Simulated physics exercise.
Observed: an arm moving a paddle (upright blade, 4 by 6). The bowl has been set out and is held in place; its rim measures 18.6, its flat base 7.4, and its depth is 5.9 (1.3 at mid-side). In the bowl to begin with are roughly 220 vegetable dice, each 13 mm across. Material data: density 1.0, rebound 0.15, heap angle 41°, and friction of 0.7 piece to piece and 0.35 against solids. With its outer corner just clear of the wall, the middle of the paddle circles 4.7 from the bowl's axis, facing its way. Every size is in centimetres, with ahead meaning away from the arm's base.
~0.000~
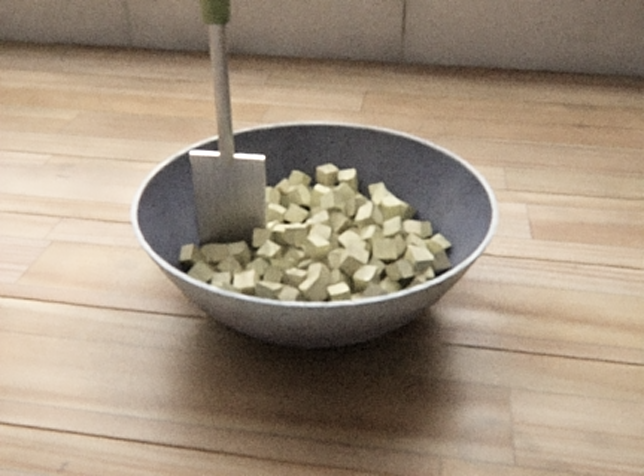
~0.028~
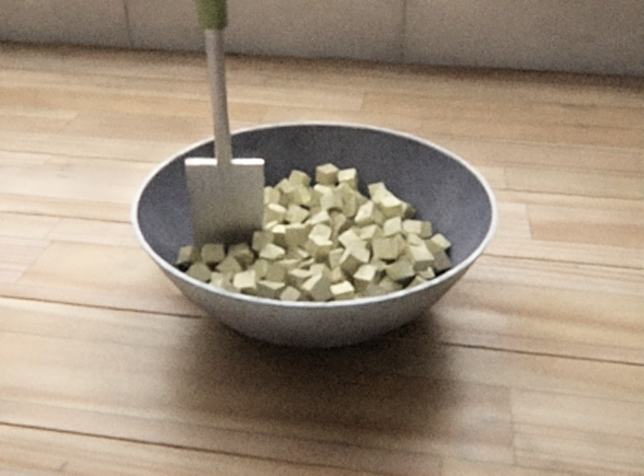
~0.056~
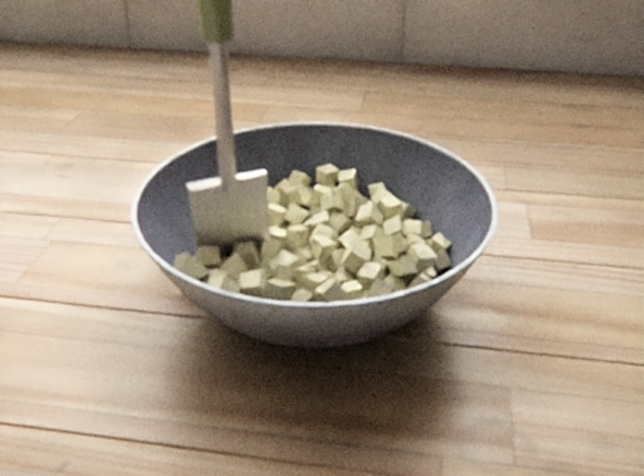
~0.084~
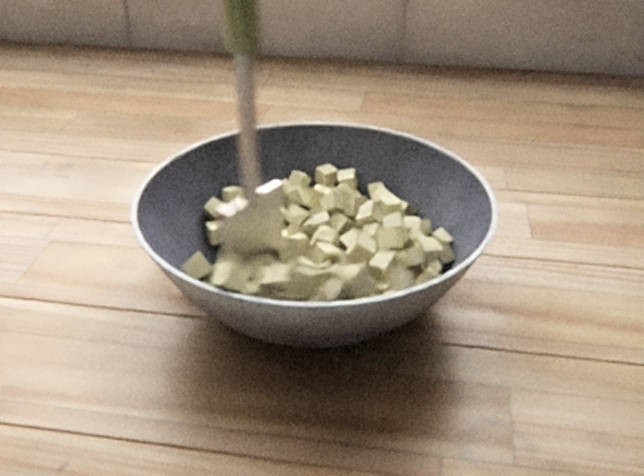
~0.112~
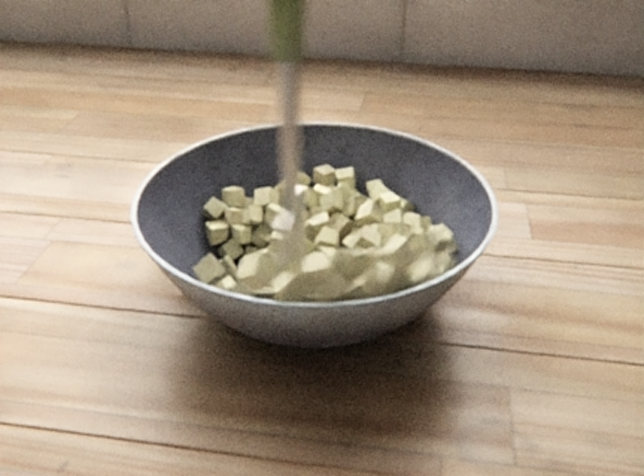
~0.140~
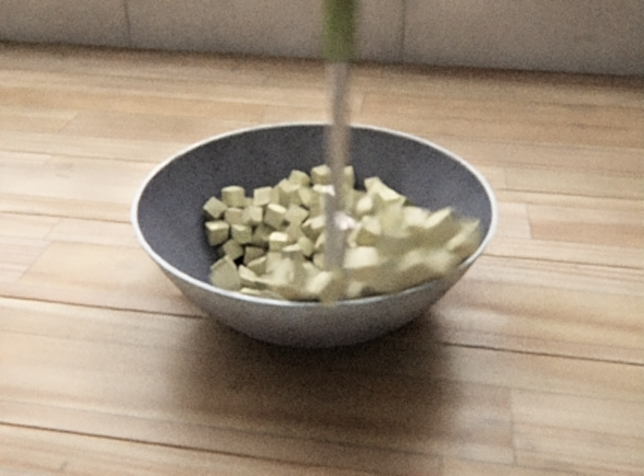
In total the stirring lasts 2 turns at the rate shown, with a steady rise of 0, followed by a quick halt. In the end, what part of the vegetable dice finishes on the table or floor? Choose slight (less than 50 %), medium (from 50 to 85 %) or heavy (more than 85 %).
The share is medium.
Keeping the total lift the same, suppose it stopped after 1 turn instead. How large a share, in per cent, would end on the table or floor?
Estimate: Near 40 %.
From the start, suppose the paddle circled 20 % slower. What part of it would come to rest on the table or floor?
In that case it comes to around 55 percent.
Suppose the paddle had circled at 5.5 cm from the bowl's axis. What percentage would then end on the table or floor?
Near 55 %.
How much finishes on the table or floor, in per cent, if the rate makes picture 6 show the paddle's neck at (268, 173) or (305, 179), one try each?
Near 45 per cent for the first, near 55 per cent for the second.
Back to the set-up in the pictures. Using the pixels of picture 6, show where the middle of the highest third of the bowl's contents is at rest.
The centre is near pixel (228, 272).
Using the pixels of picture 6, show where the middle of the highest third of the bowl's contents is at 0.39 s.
The top third is centred near (181, 202) in the last picture.
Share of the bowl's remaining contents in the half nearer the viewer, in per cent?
Estimate: Some 60 %.
After 0.39 s, 348° round, highest piece 9 above the table; 147 in the bowl, 41 on the table or floor, 34 in flight or on the tool.
After 0.64 s, 223° round, highest piece 8 above the table; 107 on the table or floor, 103 in the bowl, 12 in flight or on the tool.
After 0.97 s, 0° round, highest piece 5 above the table; 134 on the table or floor, 88 in the bowl.
After 1.67 s, 0° round, highest piece 5 above the table; 134 on the table or floor, 88 in the bowl.
In the end, 134 on the table or floor, 88 in the bowl. That is 60 % on the table or floor.
